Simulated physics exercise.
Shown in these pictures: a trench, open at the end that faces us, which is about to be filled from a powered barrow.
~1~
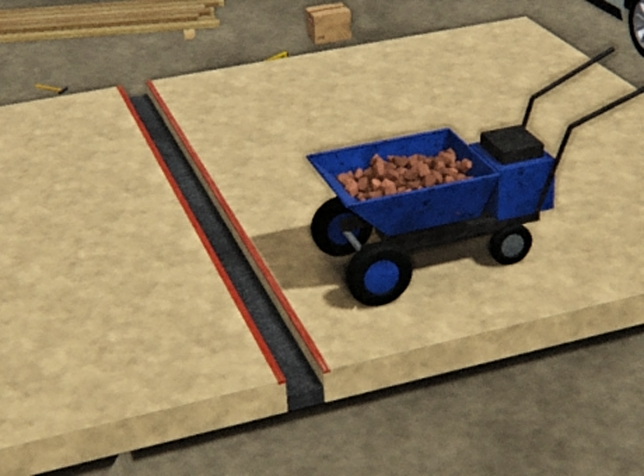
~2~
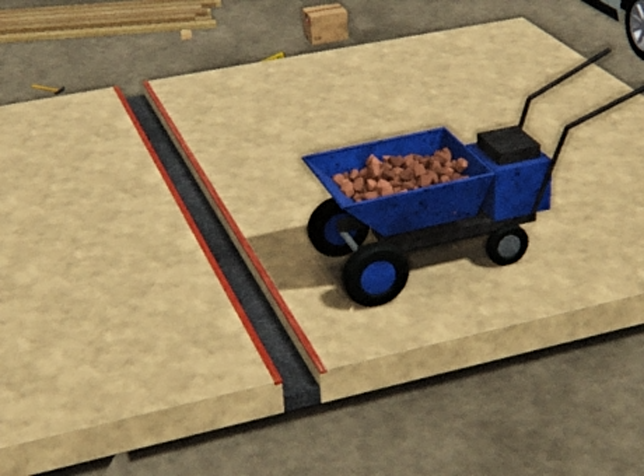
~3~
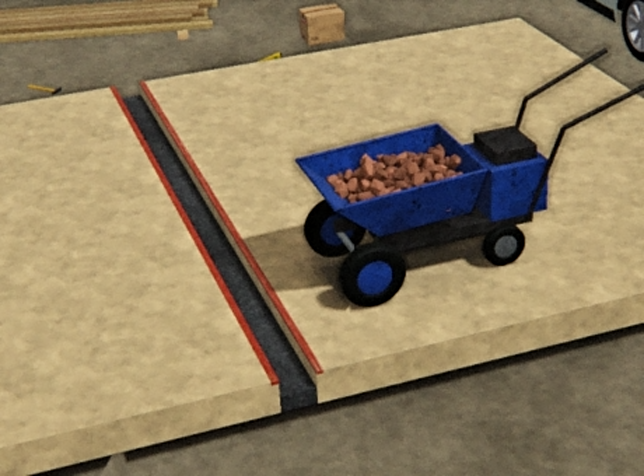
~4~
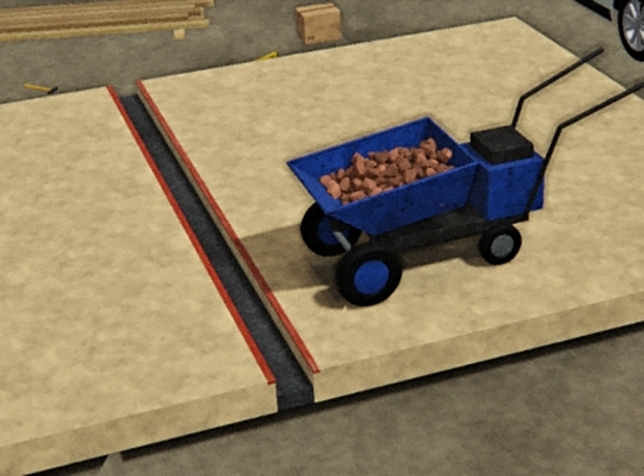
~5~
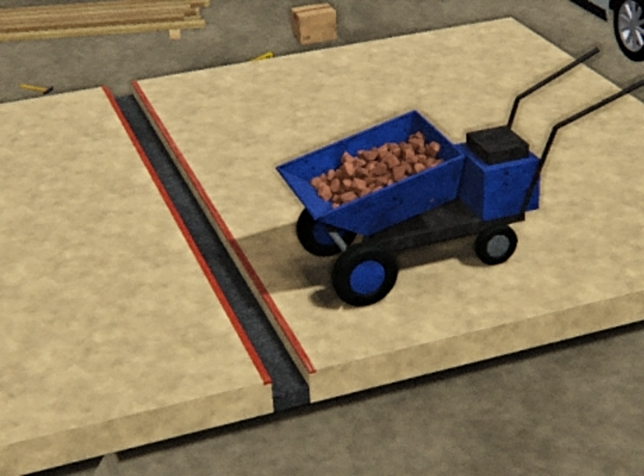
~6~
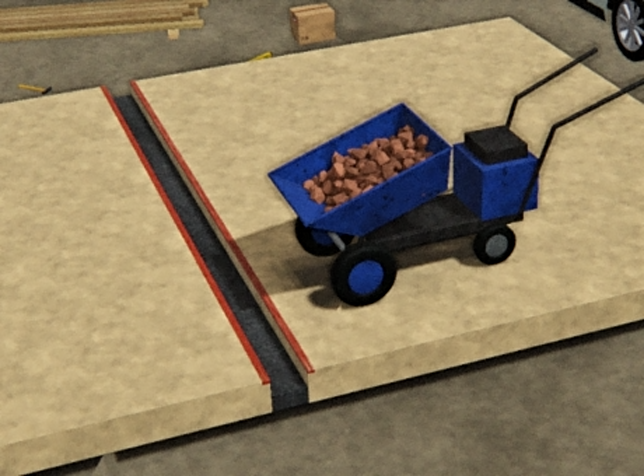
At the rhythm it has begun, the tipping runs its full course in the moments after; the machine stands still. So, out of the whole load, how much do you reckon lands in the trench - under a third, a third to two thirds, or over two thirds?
One to two thirds of the load lands in the trench.
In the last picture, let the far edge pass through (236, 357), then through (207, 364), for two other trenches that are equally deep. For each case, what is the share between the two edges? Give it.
Well, it'd be something like 70 per cent the first time and 90 per cent the second.
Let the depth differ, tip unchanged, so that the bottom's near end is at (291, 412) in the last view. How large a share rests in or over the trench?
Something close to 80 per cent.
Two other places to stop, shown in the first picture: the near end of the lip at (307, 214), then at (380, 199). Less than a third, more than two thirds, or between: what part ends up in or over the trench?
Under a third; then in the middle band.
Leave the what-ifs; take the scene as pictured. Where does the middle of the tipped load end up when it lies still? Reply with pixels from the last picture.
Resting centre, last frame: Roughly (234, 301).
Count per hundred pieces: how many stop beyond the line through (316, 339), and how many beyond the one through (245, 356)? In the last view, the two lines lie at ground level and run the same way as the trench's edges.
In turn 80 and 30 in a hundred.
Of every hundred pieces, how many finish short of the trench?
I'd put it at some 0 per cent of the load.
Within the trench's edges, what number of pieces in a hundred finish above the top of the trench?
My guess is some 30 per cent.
Soon after the last picture, skip tipped steeply; all in the skip.
A little later, skip tipped right over; about half in the skip; about a third in or heaped over the trench; a small part beyond it.
Later still, skip tipped right over; about a quarter in the skip; about half in or heaped over the trench; about a third beyond it.
At rest, skip tipped right over; about a quarter in the skip; about half in or heaped over the trench; about a third beyond it.
